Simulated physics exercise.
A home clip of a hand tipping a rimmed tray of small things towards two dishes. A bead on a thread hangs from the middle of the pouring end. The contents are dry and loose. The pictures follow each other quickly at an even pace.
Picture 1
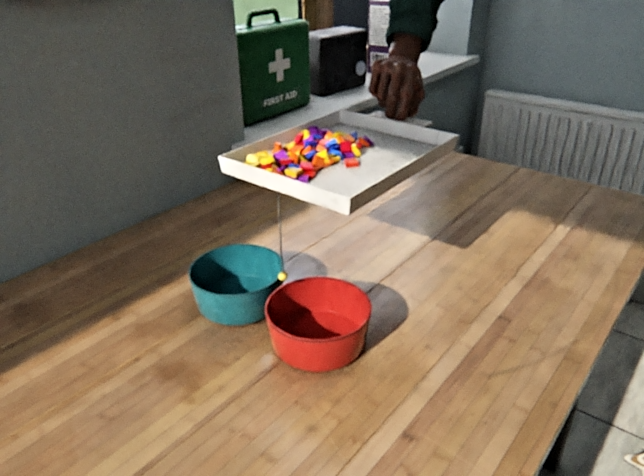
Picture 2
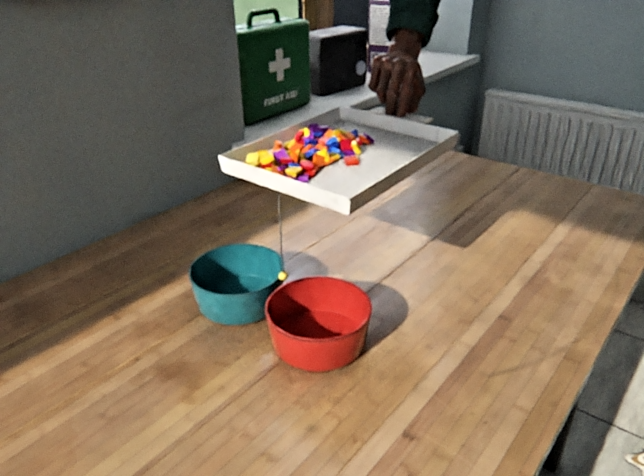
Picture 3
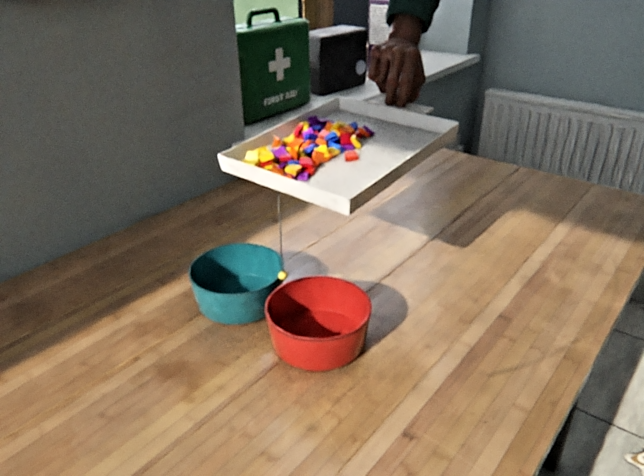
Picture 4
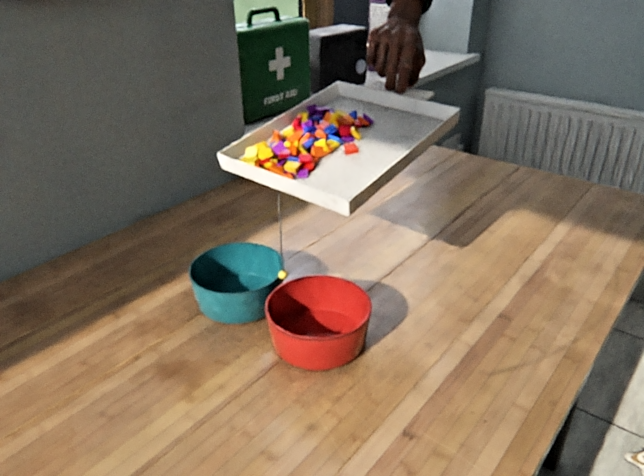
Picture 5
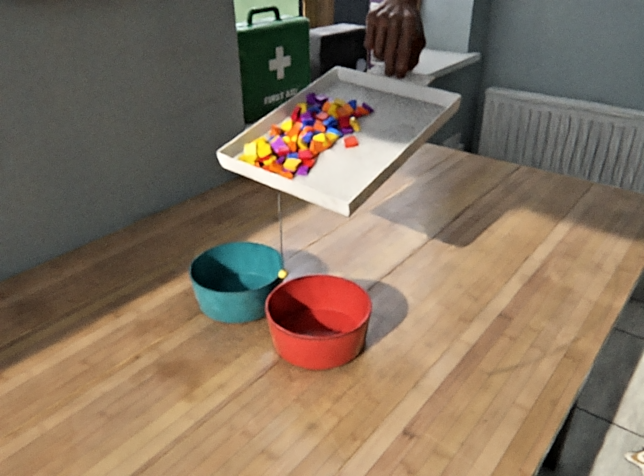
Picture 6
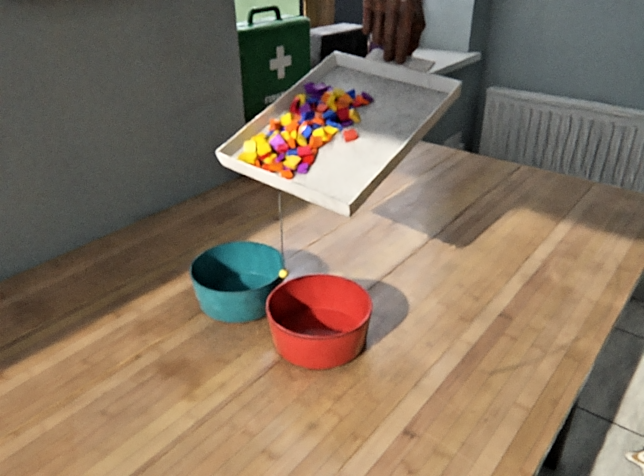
A shallow white tray heaped with small colourful pieces starts out nearly level above a teal bowl and a red bowl on a wooden table. The hand at its far side raises that edge steadily, and the tray slants more and more towards the bowls, its near right corner dipping slightly.
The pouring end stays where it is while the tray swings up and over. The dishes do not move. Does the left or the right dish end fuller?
Fuller: The right dish.
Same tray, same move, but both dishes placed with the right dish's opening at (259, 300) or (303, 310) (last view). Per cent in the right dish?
The first gives 70 %, the second 60 %.
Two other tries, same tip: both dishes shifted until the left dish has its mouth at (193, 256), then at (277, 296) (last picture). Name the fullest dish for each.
One: Right. Two: The left one.
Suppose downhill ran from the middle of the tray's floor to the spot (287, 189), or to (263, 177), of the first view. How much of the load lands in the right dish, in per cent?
Near 20 % and 0 %.
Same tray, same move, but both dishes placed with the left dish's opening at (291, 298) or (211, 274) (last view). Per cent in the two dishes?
About 60 and 80 per cent.
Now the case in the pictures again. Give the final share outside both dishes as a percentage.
About 50 per cent.
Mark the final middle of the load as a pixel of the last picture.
Roughly at (287, 348).
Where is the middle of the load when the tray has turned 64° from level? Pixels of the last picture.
Near (272, 158).
Just after the last frame, tray tipped steeply; almost all on the tray; just a few in the air.
A moment on, tray tipped past a quarter turn; roughly half on the tray; about a tenth in the right dish; just a few in the left dish; roughly a quarter outside both; about a tenth in the air.
Further on, tray tipped past a quarter turn; roughly half in the right dish; about a tenth in the left dish; roughly half outside both.
When it is over, tray tipped past a quarter turn; roughly half in the right dish; about a tenth in the left dish; roughly half outside both.
